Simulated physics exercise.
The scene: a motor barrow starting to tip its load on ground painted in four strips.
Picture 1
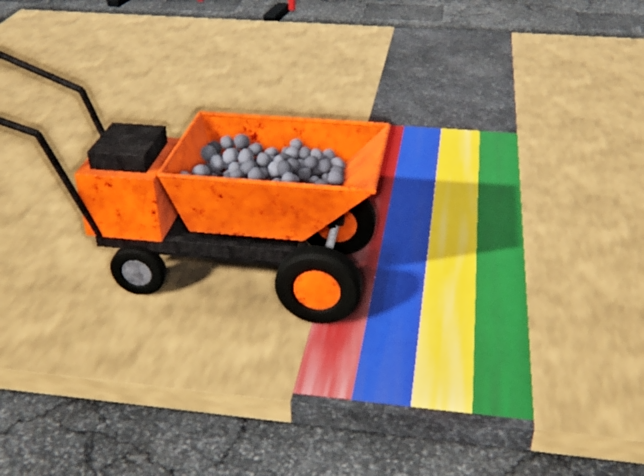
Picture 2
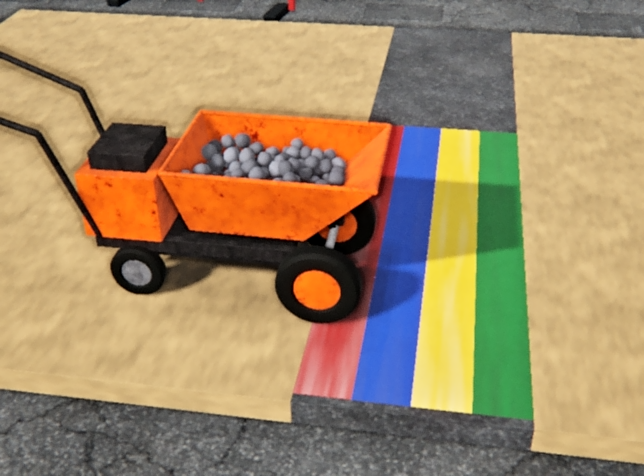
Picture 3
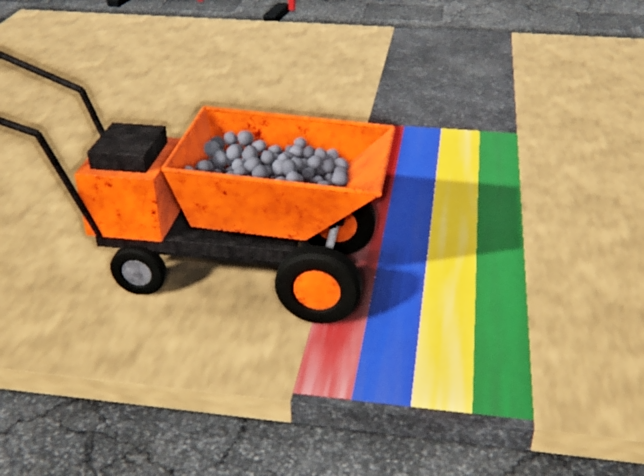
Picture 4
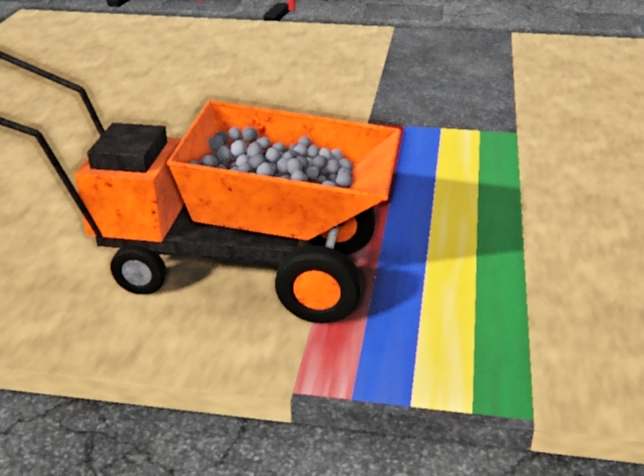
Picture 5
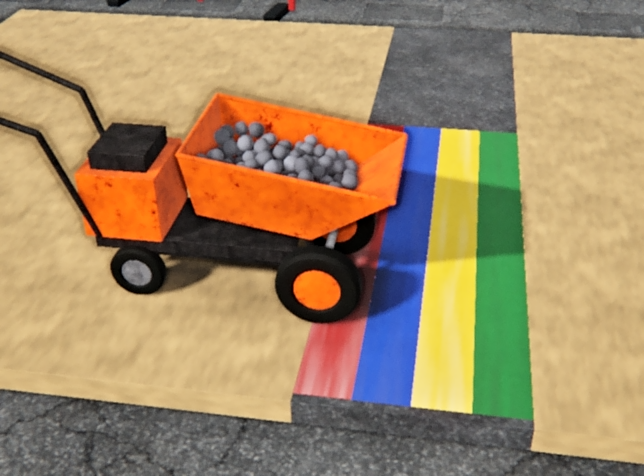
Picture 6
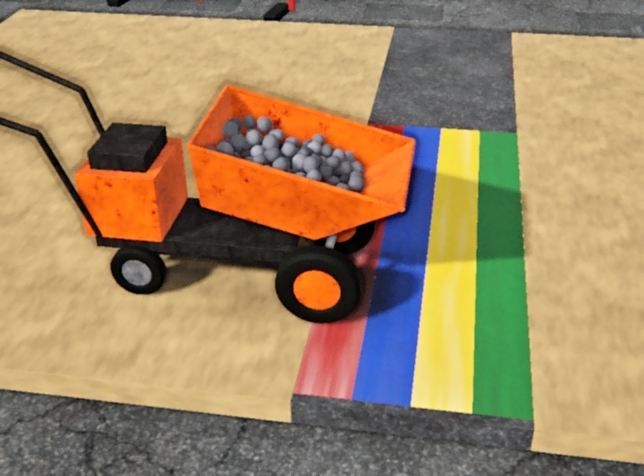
Orange skip of a stationary motor barrow, loaded with round grey cobbles, tilting slightly to the right beside colourful painted strips.
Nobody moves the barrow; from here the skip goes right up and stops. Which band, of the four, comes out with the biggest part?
The green band comes out ahead.
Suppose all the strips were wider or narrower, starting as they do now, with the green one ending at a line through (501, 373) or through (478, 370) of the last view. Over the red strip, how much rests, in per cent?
First case 0 per cent, second case 0 per cent.
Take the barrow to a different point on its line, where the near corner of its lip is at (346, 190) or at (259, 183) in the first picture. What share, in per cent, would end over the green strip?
About 30 percent at the first place and about 10 percent at the second.
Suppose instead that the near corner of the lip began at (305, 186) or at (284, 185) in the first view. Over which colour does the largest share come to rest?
Taking them in order, it would be that yellow strip and then the strip in blue.
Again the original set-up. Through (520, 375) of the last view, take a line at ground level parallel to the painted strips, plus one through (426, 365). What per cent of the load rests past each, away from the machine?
Roughly 30 per cent, then roughly 80 per cent.
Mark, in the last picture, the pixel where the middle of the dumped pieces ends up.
Around (510, 294).
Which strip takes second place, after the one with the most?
Second: The yellow strip.
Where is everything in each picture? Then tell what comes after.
Lip of the skip near (373, 192), level; top of the load near (264, 160), round cobbles; red strip near (333, 350); blue strip near (388, 356); yellow strip near (445, 362); green strip near (502, 368), in the first frame.
Lip of the skip near (374, 192), level; top of the load near (250, 167), in the second frame.
Lip of the skip near (378, 194), tipped barely; top of the load near (253, 165), in the third frame.
Lip of the skip near (385, 198), tipped barely; top of the load near (258, 162), in the fourth frame.
Lip of the skip near (393, 203), tipped a little; top of the load near (250, 158), in the fifth frame.
Lip of the skip near (402, 209), tipped a little; top of the load near (258, 153); red strip near (333, 350); blue strip near (388, 356); yellow strip near (445, 362); green strip near (502, 368), in the sixth frame.
Shortly afterwards, skip tipped steeply; the whole lot in the skip.
Next, skip tipped right over; the bulk in the skip; a little over the yellow strip; only a few over the green strip.
Some moments later, skip tipped right over; near a quarter in the skip; a little over the yellow strip; near a third over the green strip; near a quarter off the paint.
In the end, skip tipped right over; near a quarter in the skip; none at all over the red strip; none at all over the blue strip; a little over the yellow strip; near a third over the green strip; near a quarter off the paint.
